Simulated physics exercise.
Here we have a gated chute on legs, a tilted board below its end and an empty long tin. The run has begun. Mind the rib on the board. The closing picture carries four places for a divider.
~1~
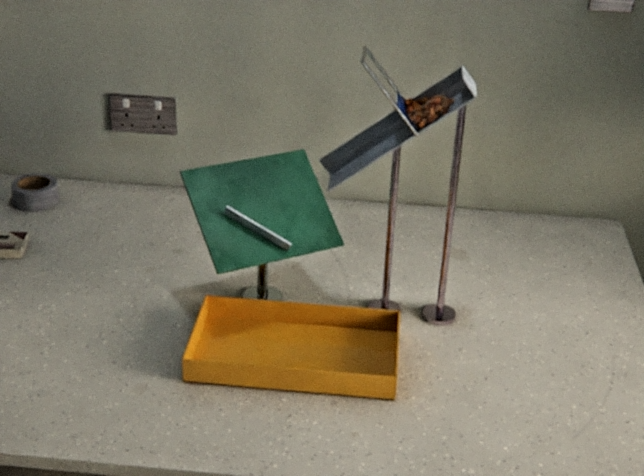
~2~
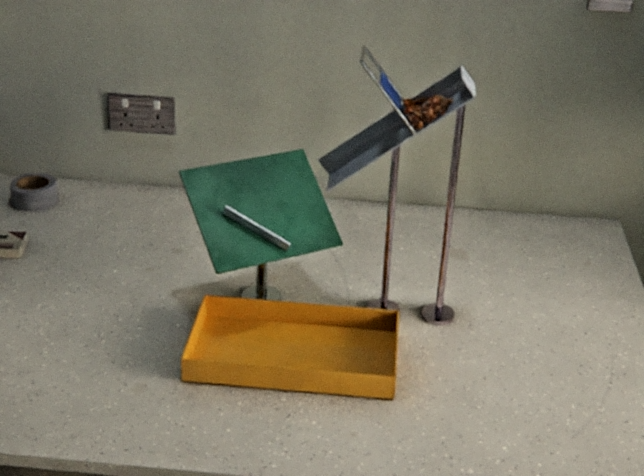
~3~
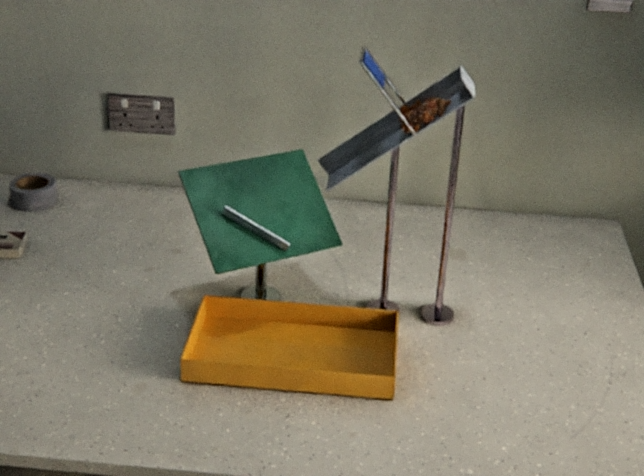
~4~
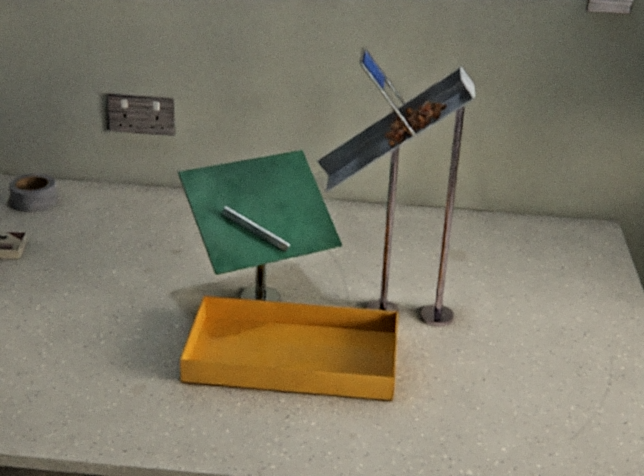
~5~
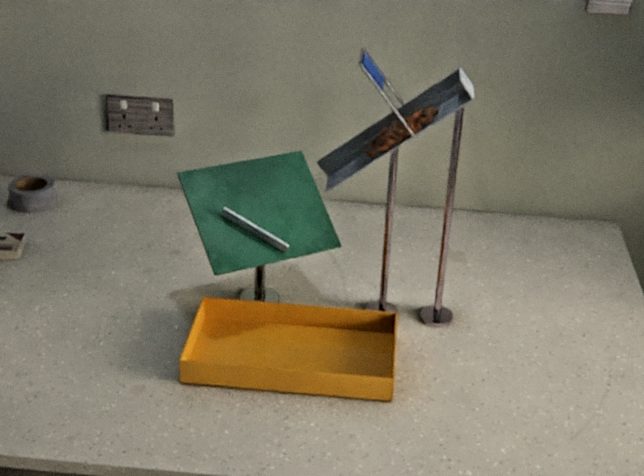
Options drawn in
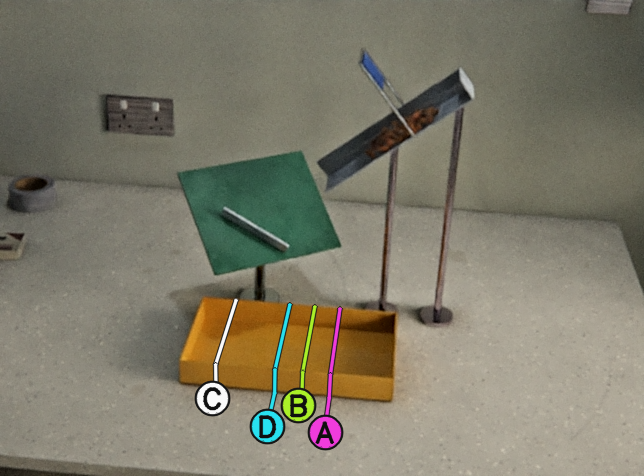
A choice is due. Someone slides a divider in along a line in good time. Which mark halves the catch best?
Best: B.
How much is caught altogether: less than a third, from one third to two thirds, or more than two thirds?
About that: More than two thirds.
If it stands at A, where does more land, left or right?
More lands on the left.
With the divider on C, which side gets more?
The right side.
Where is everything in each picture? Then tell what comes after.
In the first frame, load behind the gate at (426, 107), bits of cat kibble; lip of the chute at (330, 183), sloping fairly steeply.
In the second frame, middle of the board at (262, 208), tilted fairly steeply; middle of its low edge at (282, 258); of its high edge at (243, 159).
In the third frame, front corners of the tin at (181, 359) and (395, 377), empty; front of the load at (406, 126).
In the fourth frame, middle of the load at (412, 120); its front at (389, 136), about a quarter of the way to the lip; rib from (225, 207) to (290, 245).
In the fifth frame, middle of the load at (406, 130); its front at (369, 152), about half of the way to the lip.
On the marked copy, line A crosses the front rim at (330, 373); line B crosses the front rim at (302, 371); line C crosses the front rim at (215, 363); line D crosses the front rim at (275, 368).
Choosing A, of what is caught, nearly all on the left of the divider, a stray few on the right.
Choosing B, of what is caught, about half on the left of the divider, about half on the right.
Choosing C, of what is caught, none on the left of the divider, all on the right.
Choosing D, of what is caught, a stray few on the left of the divider, nearly all on the right.
